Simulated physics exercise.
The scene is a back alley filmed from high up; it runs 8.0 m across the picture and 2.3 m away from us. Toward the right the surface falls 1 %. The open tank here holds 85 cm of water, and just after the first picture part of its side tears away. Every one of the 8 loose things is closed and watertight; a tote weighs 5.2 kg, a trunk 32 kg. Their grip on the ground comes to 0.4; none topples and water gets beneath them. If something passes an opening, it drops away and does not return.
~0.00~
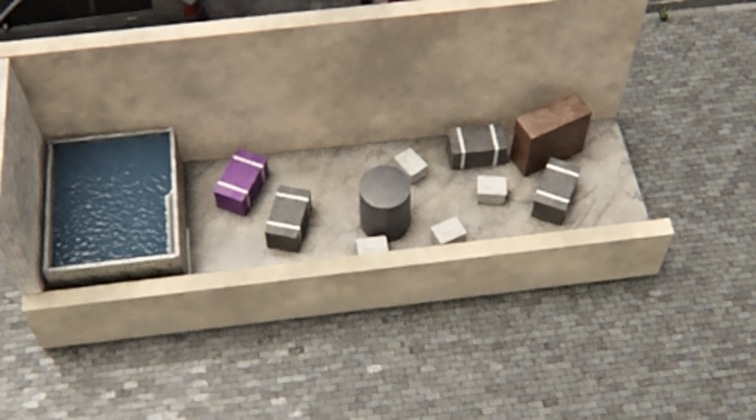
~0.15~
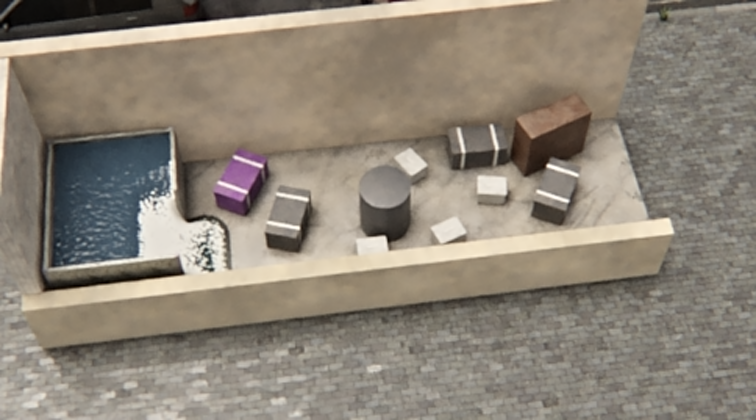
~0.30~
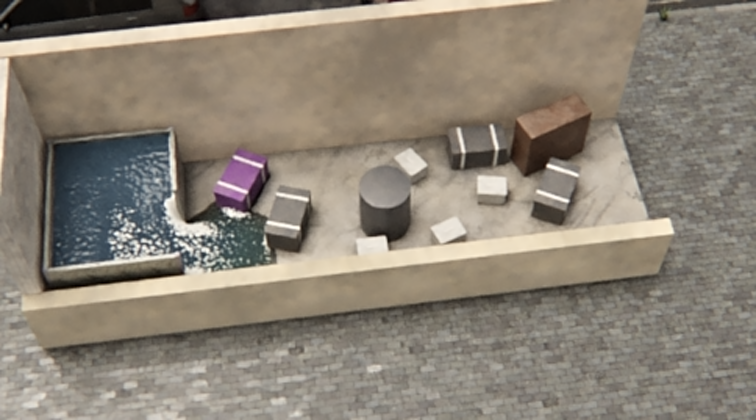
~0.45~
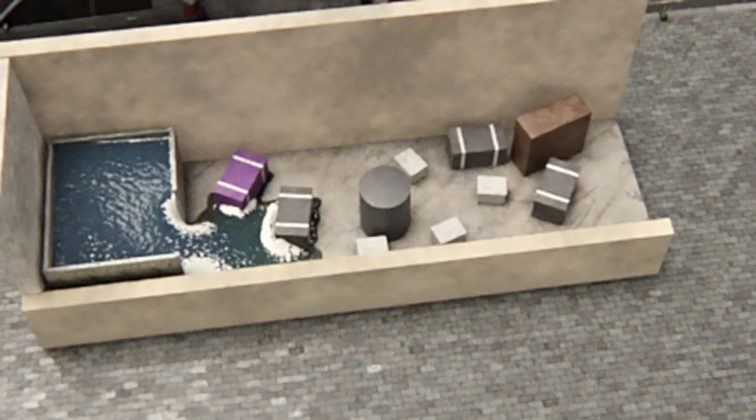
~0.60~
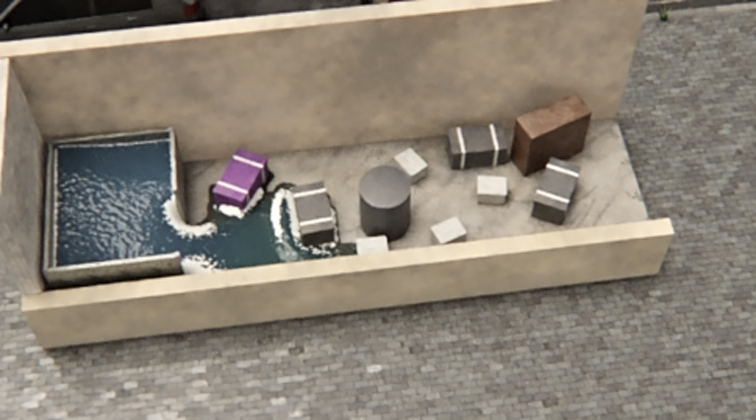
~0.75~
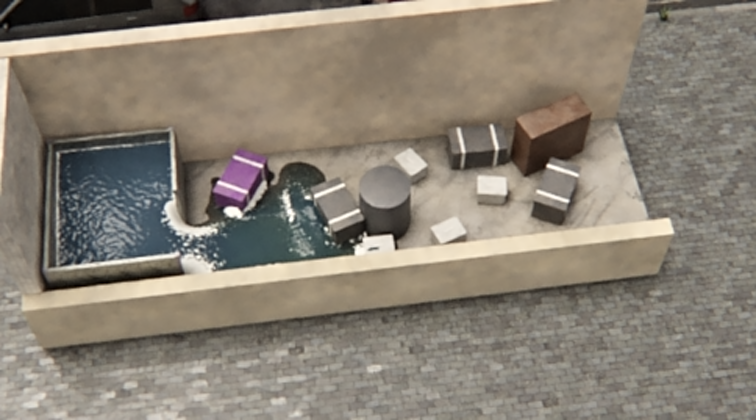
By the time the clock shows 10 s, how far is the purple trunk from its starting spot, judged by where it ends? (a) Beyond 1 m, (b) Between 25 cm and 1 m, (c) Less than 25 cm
b, between 25 cm and 1 m.
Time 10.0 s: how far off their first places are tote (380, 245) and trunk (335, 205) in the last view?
Taking them in order, the first is washed out and the second is 200 cm.
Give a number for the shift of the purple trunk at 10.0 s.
I'd estimate some 40 centimetres.
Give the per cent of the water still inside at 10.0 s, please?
I'd say some 46 percent hasn't gone yet.
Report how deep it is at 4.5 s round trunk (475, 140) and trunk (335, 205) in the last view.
I'd put it at 12 cm and 9 cm respectively.
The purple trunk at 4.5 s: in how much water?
Near 9 cm deep.
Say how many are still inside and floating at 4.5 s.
The count is 3.
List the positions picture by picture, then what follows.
The first frame shows the purple trunk at (240, 174) rests on the ground; 3.1 m2 under water; 0 of 8 have shifted.
The second frame shows the purple trunk at (240, 174) rests on the ground; water covers 3.8 m2; 0 of 8 have shifted.
The third frame shows the purple trunk at (240, 174) rests on the ground; 4.6 m2 under water; 0 of 8 have shifted.
The fourth frame shows the purple trunk at (240, 174) rests on the ground; water covers 5.2 m2; 1 of 8 have shifted.
The fifth frame shows the purple trunk at (240, 174) rests on the ground; 6.0 m2 under water; 1 of 8 have shifted.
The sixth frame shows the purple trunk at (240, 174) rests on the ground; water covers 6.9 m2; 2 of 8 have shifted.
After 2.0 s the purple trunk is near (240, 174), 0.0 m from its start, aground; 0 of 8 are out; 4 afloat.
After 4.5 s the purple trunk is near (226, 182), 0.2 m from its start, afloat; 5 of 8 are out; 3 afloat.
After 7.0 s the purple trunk is near (229, 200), 0.5 m from its start, aground; 6 of 8 are out; 0 afloat.
After 10.0 s the purple trunk is near (236, 200), 0.4 m from its start, aground; 6 of 8 are out; 0 afloat.
